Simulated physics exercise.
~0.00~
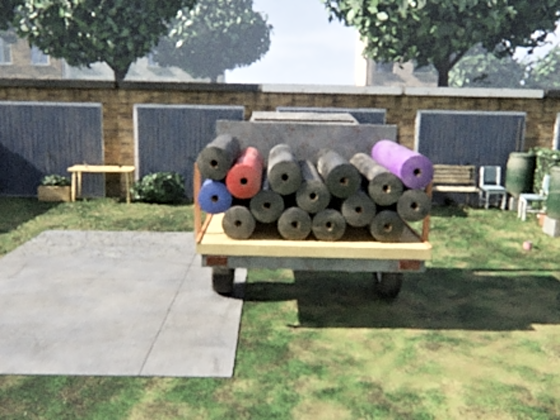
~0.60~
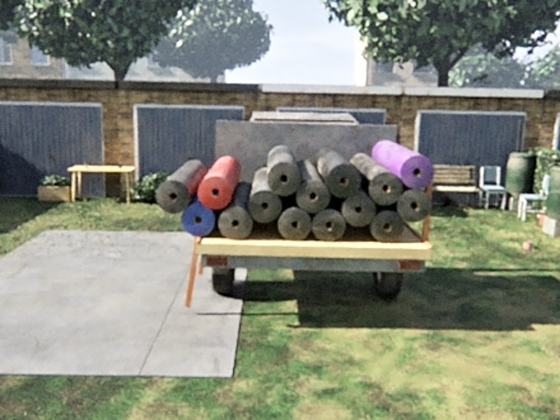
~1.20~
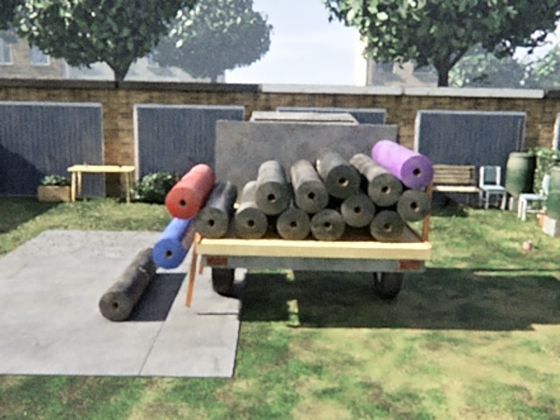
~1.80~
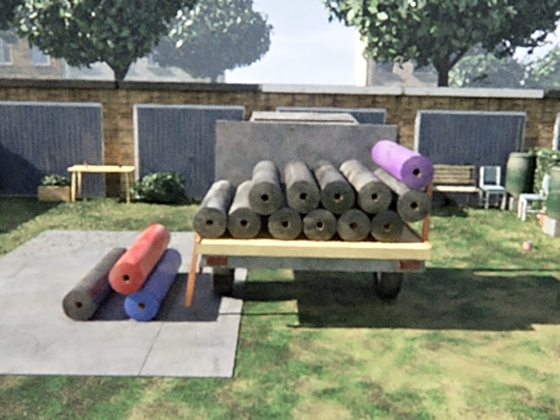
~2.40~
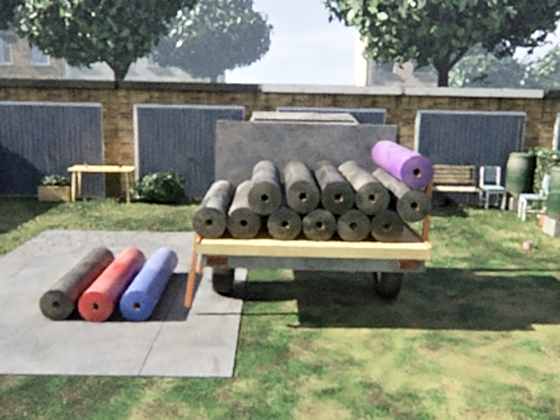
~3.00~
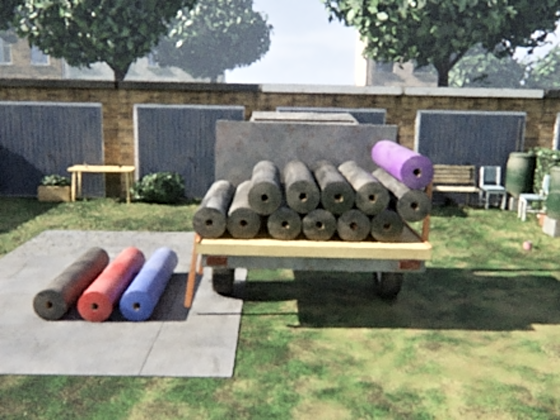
The footage shows a parked trailer stacked with dark, red, blue and purple rolls as its left posts swing down. A dark roll, then the blue and red ones, tumble off the left side and settle side by side on the paving, while purple stays aboard with the rest.
